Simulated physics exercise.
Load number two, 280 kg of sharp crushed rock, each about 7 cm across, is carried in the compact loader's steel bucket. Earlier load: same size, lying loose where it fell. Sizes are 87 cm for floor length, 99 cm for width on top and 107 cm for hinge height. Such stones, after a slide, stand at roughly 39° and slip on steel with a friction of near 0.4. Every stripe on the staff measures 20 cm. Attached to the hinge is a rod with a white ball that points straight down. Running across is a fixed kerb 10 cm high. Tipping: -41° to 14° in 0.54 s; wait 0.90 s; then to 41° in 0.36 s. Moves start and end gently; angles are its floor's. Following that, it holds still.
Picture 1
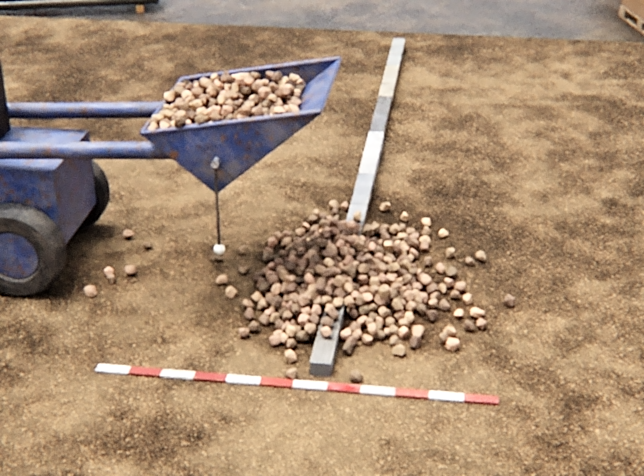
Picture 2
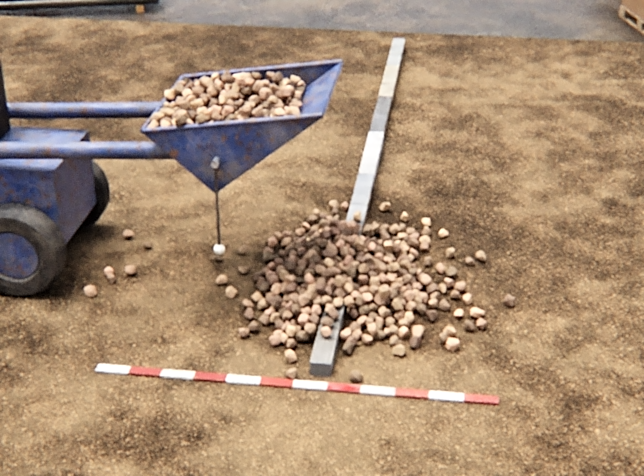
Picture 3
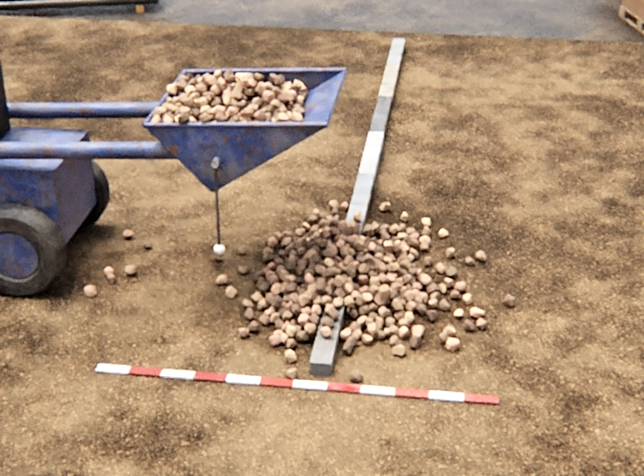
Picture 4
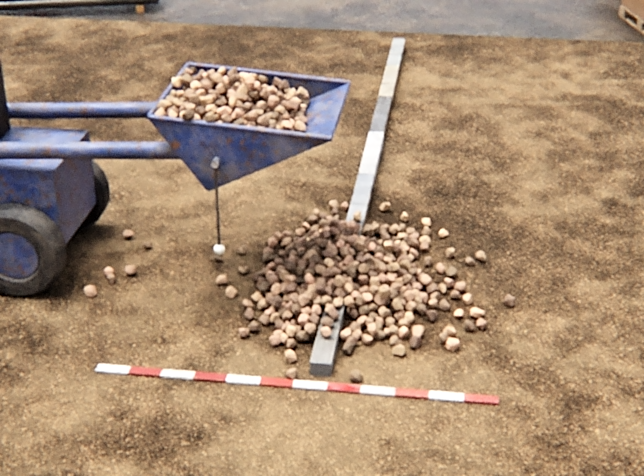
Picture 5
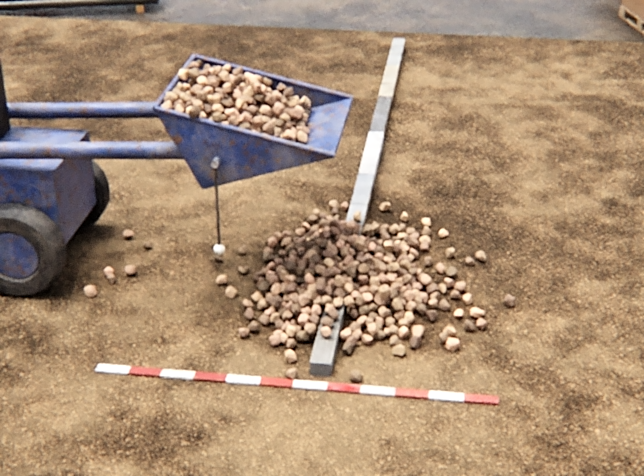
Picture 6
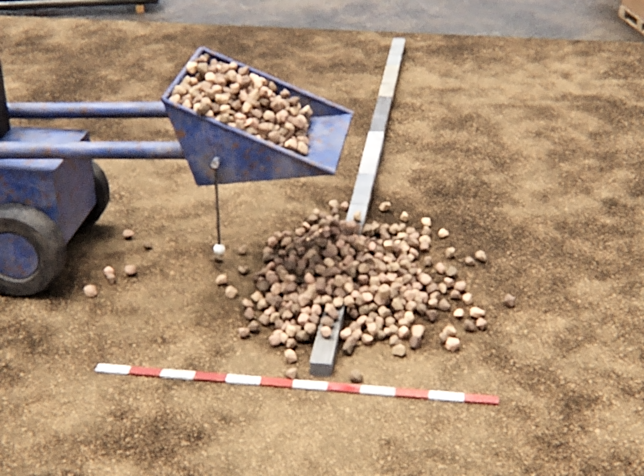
A blue loader tilts its stone-filled bucket forward, lowering the right edge above a loose pile.
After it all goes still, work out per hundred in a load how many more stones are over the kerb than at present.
Around 45 stones per hundred.
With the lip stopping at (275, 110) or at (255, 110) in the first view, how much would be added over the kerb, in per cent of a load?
Roughly 10 and 0 per cent, in that order.
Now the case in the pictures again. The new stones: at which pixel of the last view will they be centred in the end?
Their centre rests close to (346, 257).
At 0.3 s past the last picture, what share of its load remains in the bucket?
Close to 100 in a hundred.
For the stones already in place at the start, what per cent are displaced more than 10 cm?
Near 0 per cent, I reckon.
Then, 0.1 s after the last picture the floor is at 5°; in per cent of one load, 100 in the bucket, 60 on this side of the kerb, 41 over the kerb; the foremost stones are at (477, 298).
Then, 0.3 s after the last picture the floor is at 14°; in per cent of one load, 100 in the bucket, 61 on this side of the kerb, 41 over the kerb; the foremost stones are at (477, 298).
Then, 2.0 s after the last picture the floor is at 41°; in per cent of one load, 21 in the bucket, 112 on this side of the kerb, 68 over the kerb; the foremost stones are at (479, 297).
Then, 4.5 s after the last picture the floor is at 41°; in per cent of one load, 0 in the bucket, 115 on this side of the kerb, 86 over the kerb; the foremost stones are at (480, 296). Net gain over the kerb, 45.
